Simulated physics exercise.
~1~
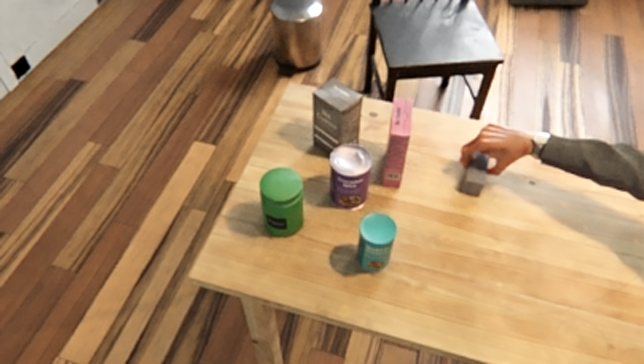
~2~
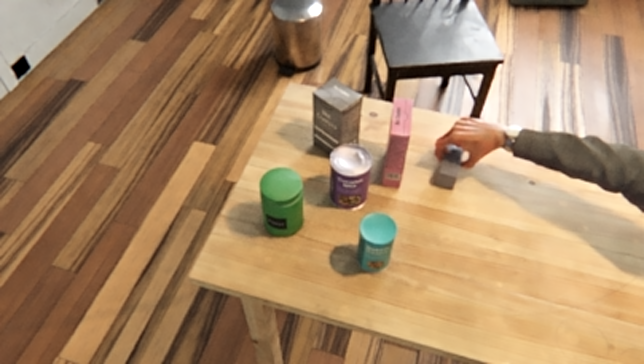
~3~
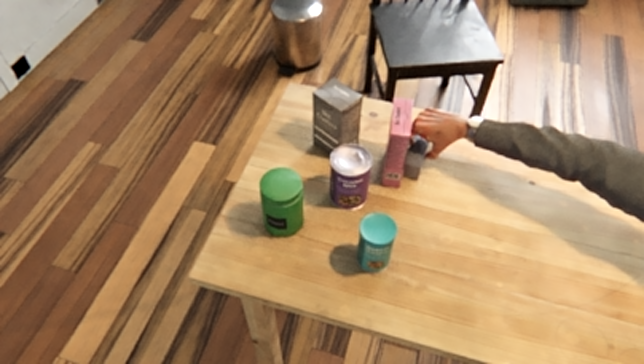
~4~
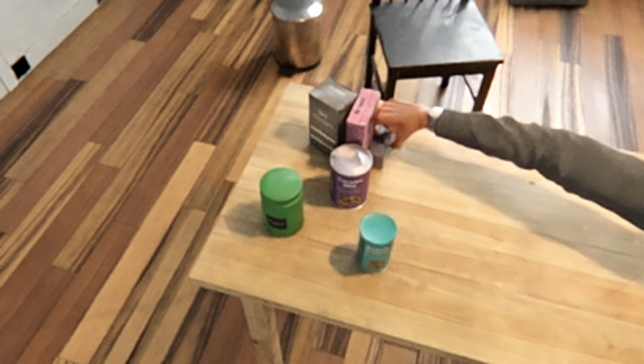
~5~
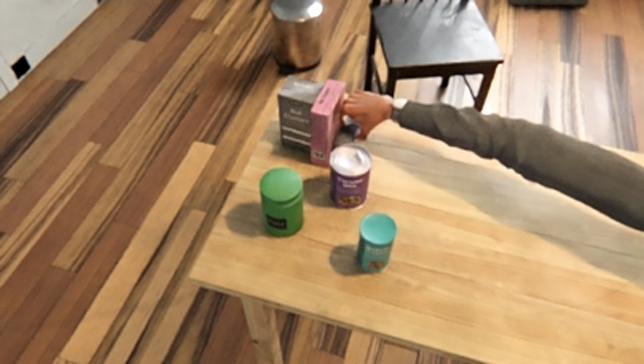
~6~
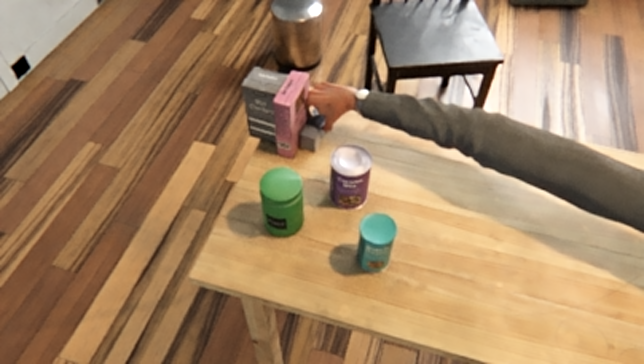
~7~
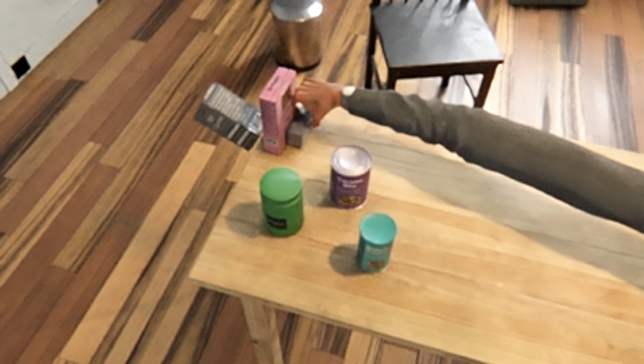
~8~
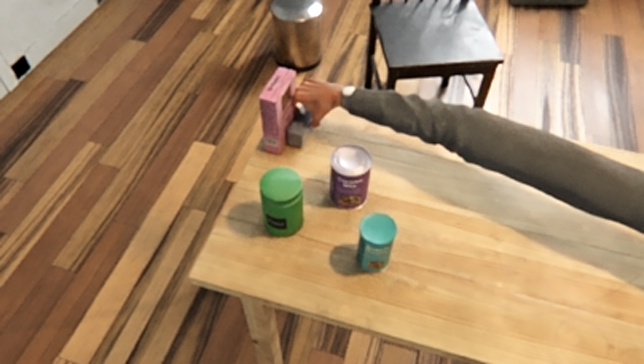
On a wooden table, a hand pushes a pink packet and grey carton left until the carton falls off.
